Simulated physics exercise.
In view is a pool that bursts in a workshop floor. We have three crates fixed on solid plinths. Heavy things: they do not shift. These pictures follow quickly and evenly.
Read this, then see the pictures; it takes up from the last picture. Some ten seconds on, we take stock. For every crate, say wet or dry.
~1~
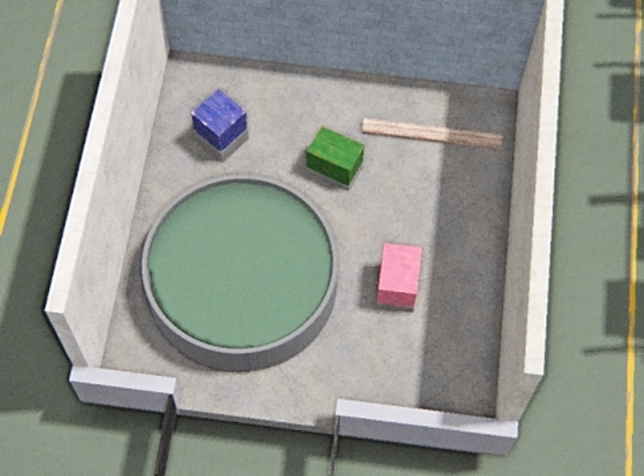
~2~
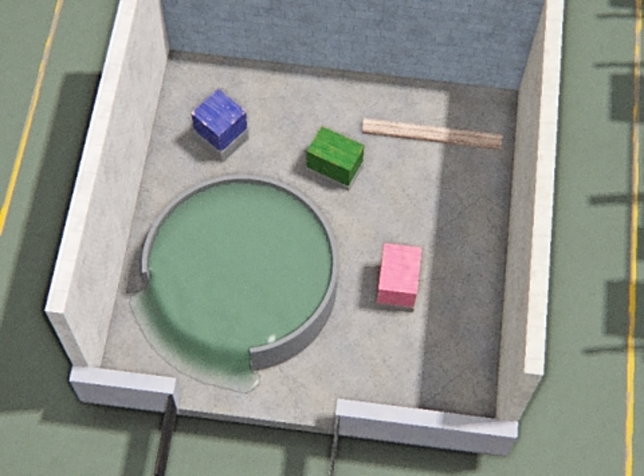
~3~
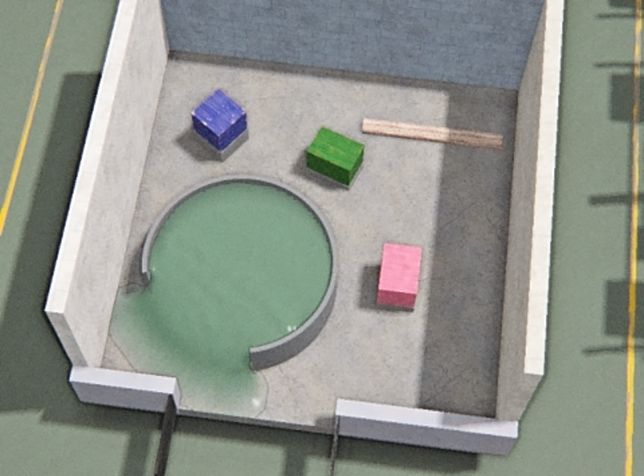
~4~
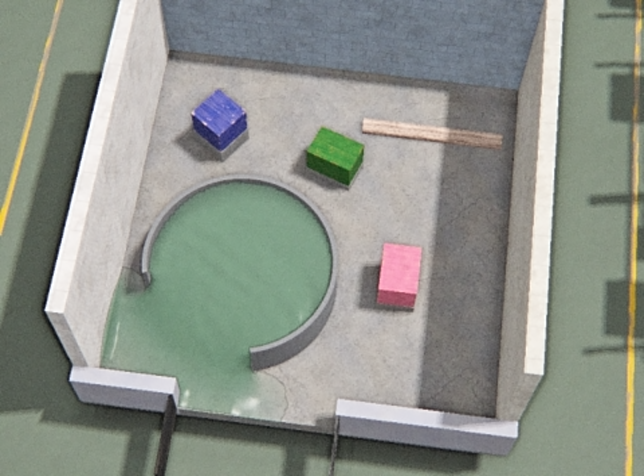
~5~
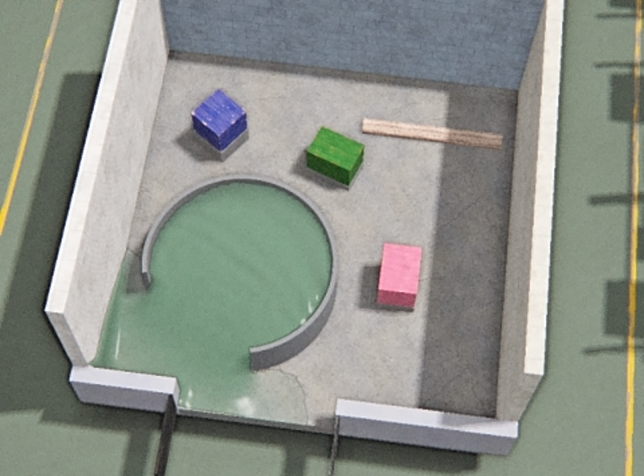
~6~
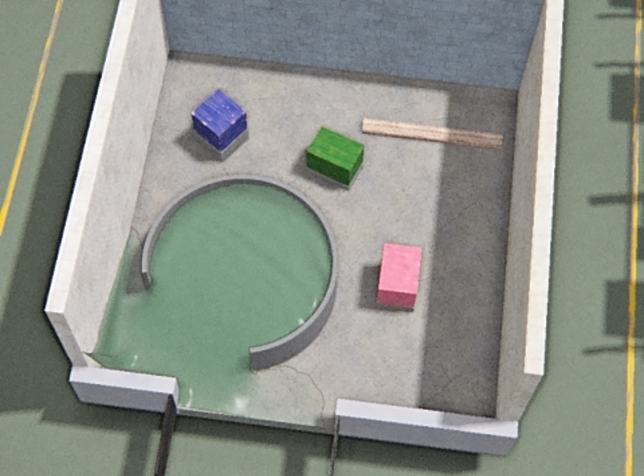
The blue crate is missed by the water, the pink crate is missed by the water, the green crate is missed by the water.
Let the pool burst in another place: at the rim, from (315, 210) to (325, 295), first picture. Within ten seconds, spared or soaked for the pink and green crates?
My take: The pink one gets flooded, while the green one gets flooded.
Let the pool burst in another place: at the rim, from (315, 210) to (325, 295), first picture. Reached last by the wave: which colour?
The blue-painted one comes last.
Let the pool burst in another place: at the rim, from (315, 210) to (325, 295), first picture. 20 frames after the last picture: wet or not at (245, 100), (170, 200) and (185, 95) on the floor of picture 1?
Those three come out moisture-free, moisture-free and moisture-free, one after another.
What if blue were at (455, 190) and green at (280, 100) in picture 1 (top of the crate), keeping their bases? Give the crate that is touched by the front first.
The one in green is first.
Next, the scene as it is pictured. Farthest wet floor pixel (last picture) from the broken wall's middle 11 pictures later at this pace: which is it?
About (157, 112).
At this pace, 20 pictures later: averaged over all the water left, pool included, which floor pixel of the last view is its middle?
Near pixel (218, 267).
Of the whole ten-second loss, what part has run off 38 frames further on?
I'd say about 80 per cent.
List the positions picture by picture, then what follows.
In the first picture, the pool at (240, 263) is whole and still.
In the second picture, water pours out at (183, 343) and has run to (252, 383).
In the third picture, the front is at a hidden place, out from the gap at (183, 345).
In the fourth picture, the front is at a hidden place, out from the gap at (184, 346).
In the fifth picture, the front is at a hidden place, out from the gap at (184, 346).
In the sixth picture, water pours out at (184, 346) and has run to a hidden place.
A moment on, water covers 15 % of the floor; the blue crate not reached, the pink crate not reached, the green crate not reached.
Next, water covers 20 % of the floor; the blue crate water round its plinth, the pink crate not reached, the green crate not reached.
Then, water covers 35 % of the floor; the blue crate water round its plinth, the pink crate not reached, the green crate water round its plinth.
Later, water covers 60 % of the floor; the blue crate water round its plinth, the pink crate water round its plinth, the green crate water round its plinth.
In the end, water covers 85 % of the floor; the blue crate stayed above the water, the pink crate stayed above the water, the green crate stayed above the water.
